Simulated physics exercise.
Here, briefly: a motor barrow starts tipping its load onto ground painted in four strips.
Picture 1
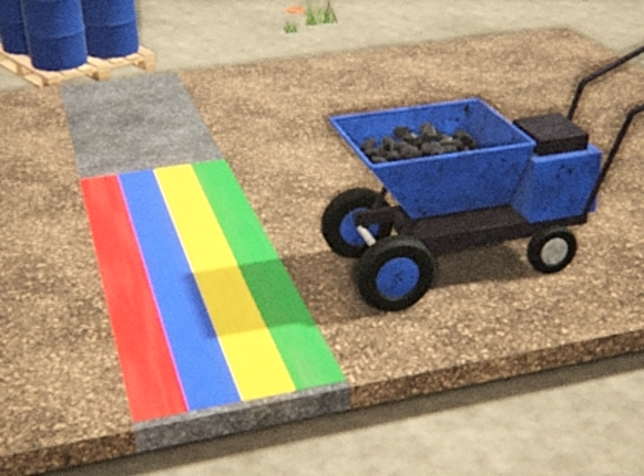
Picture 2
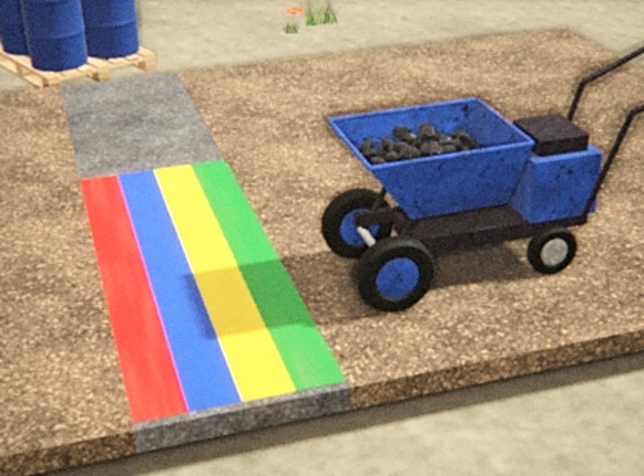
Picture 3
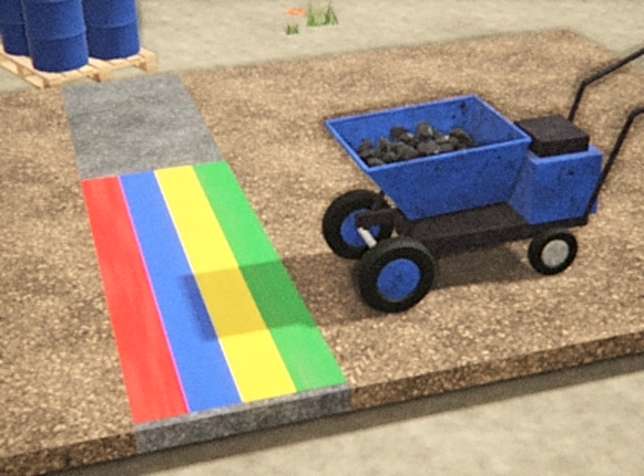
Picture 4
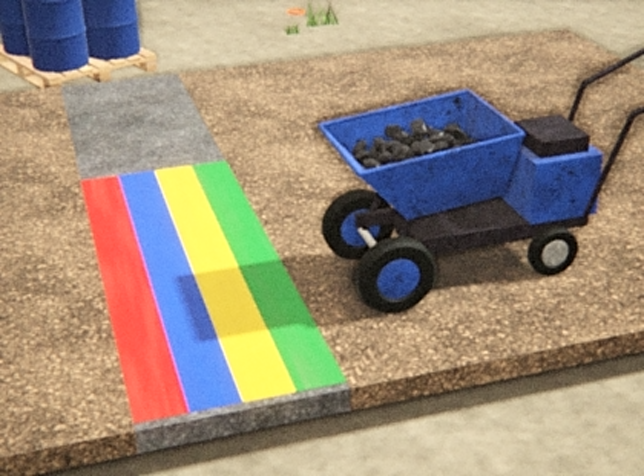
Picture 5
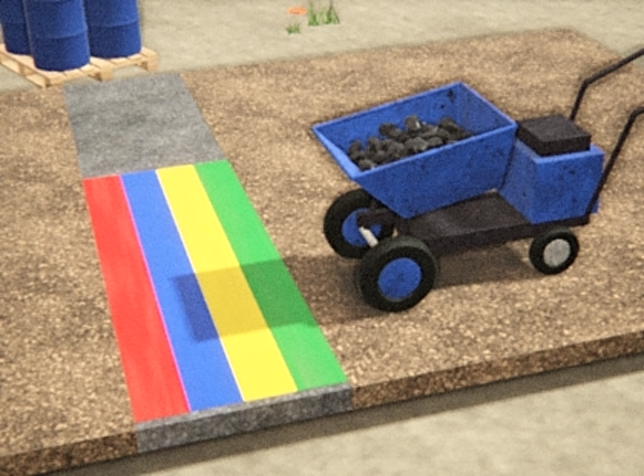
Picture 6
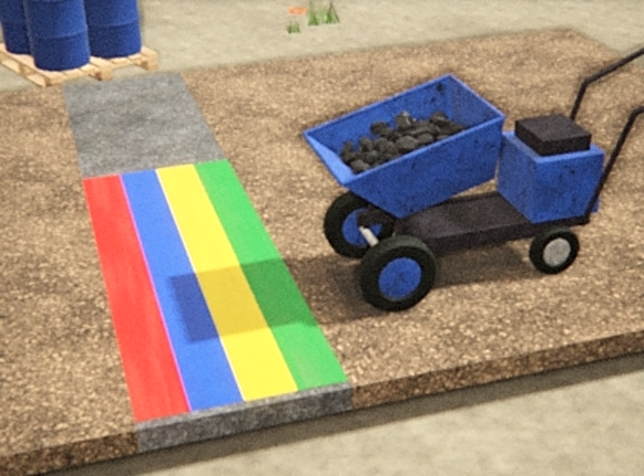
On a slab of rough brown ground with pale ground beyond, seen from above at an angle by a still camera, a gray band runs along the left side. Red, blue, yellow and green strips cover its nearer part, blue barrels stand on a pallet behind, and a blue motor barrow holding dark lumps sits at right. The barrow stays put while its skip, level at first, slowly tilts forward to the left, its rear rising.
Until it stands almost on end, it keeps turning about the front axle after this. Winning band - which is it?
Winning band: The yellow one.
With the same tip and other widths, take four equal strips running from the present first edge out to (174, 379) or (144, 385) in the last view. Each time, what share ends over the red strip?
I'd say about 20 % for the first and about 10 % for the second.
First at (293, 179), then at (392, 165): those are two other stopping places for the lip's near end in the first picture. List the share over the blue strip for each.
First place: Around 40 per cent. Second place: Around 20 per cent.
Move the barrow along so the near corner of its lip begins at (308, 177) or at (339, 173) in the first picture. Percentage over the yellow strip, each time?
Roughly 10 per cent, and 30 per cent.
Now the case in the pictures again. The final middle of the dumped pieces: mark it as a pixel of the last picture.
Near (221, 301).
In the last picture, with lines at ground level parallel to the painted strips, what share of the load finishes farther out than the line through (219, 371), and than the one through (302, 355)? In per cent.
Estimate: 30 %, then 100 %.
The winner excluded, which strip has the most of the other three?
That would be the blue one.
Shortly afterwards, skip tipped steeply; the whole lot in the skip.
Next, skip tipped right over; all but a few in the skip; a little over the yellow strip.
Some moments later, skip tipped right over; near a quarter in the skip; only a few over the green strip; near half over the yellow strip; near a quarter over the blue strip; a little over the red strip; only a few off the paint.
In the end, skip tipped right over; only a few in the skip; a little over the green strip; near half over the yellow strip; near a quarter over the blue strip; a little over the red strip; only a few off the paint.
